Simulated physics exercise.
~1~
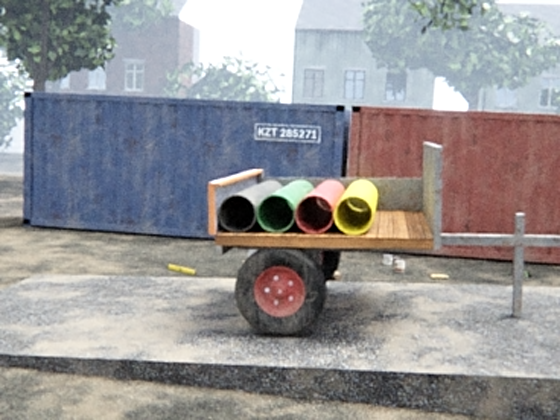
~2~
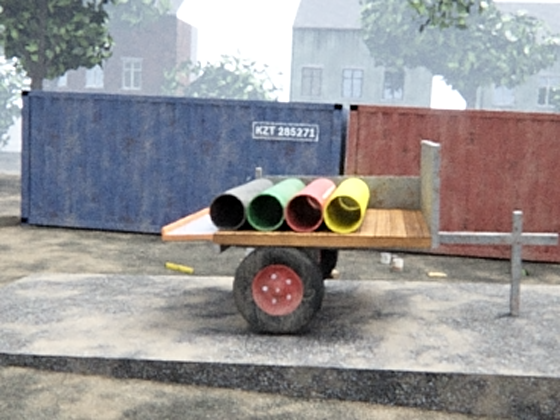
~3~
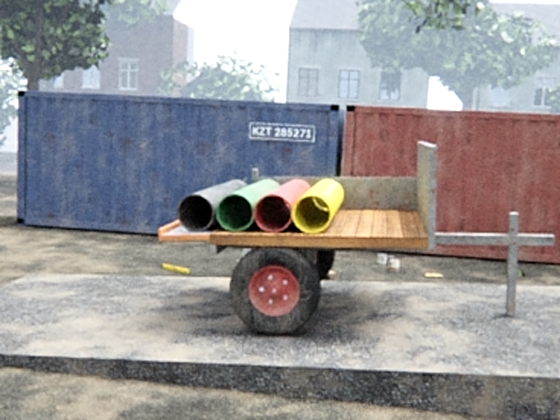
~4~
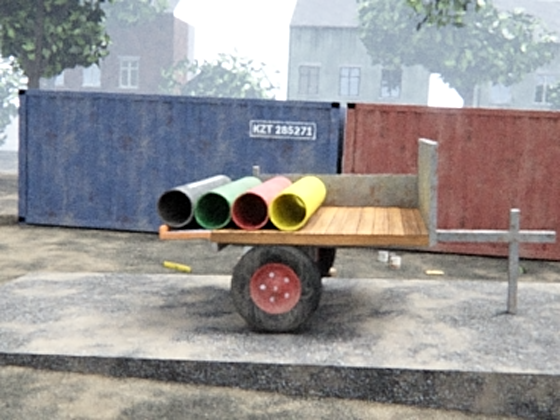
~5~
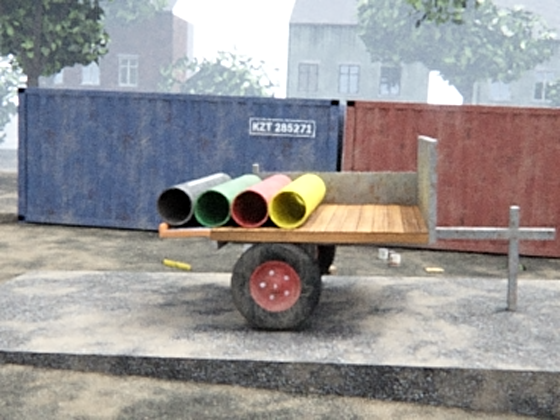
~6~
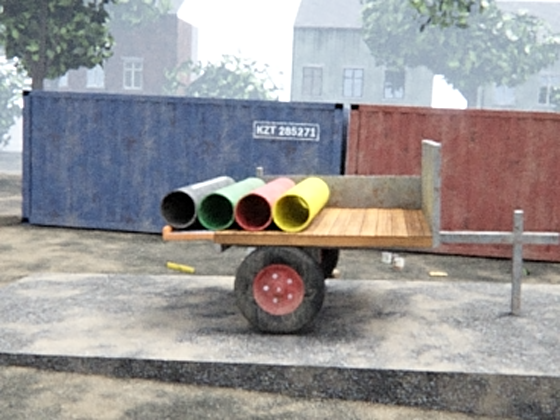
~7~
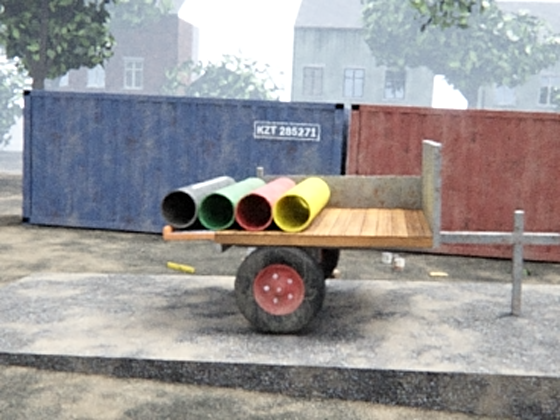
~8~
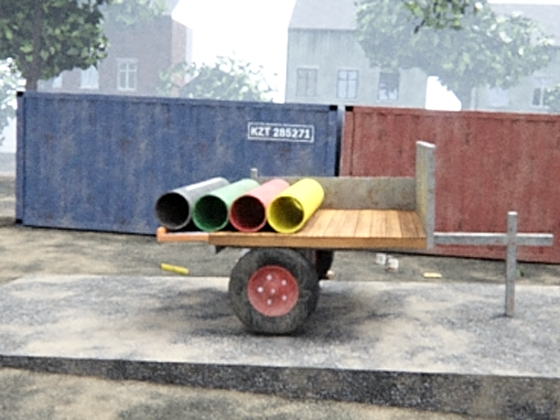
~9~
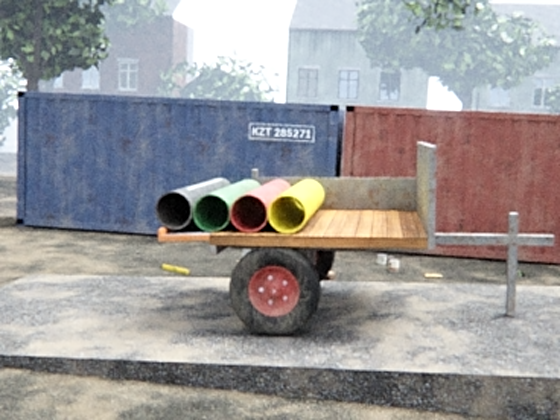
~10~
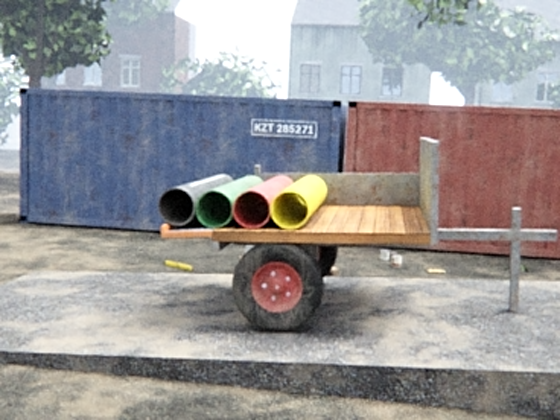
A flatbed trailer with a wooden deck and a red-hubbed wheel stands side-on to a slightly swaying camera in a gritty yard, with a blue container behind it on the left, a red one on the right, and trees and houses beyond. Four hollow pipes, dark grey, green, red and yellow from left to right, lie side by side against the raised tailgate at the left end. The tailgate drops open to roughly level, and the pipes roll left together. The dark one leads onto the lowered gate, green following. They stop in a row against its raised outer lip, all still aboard.
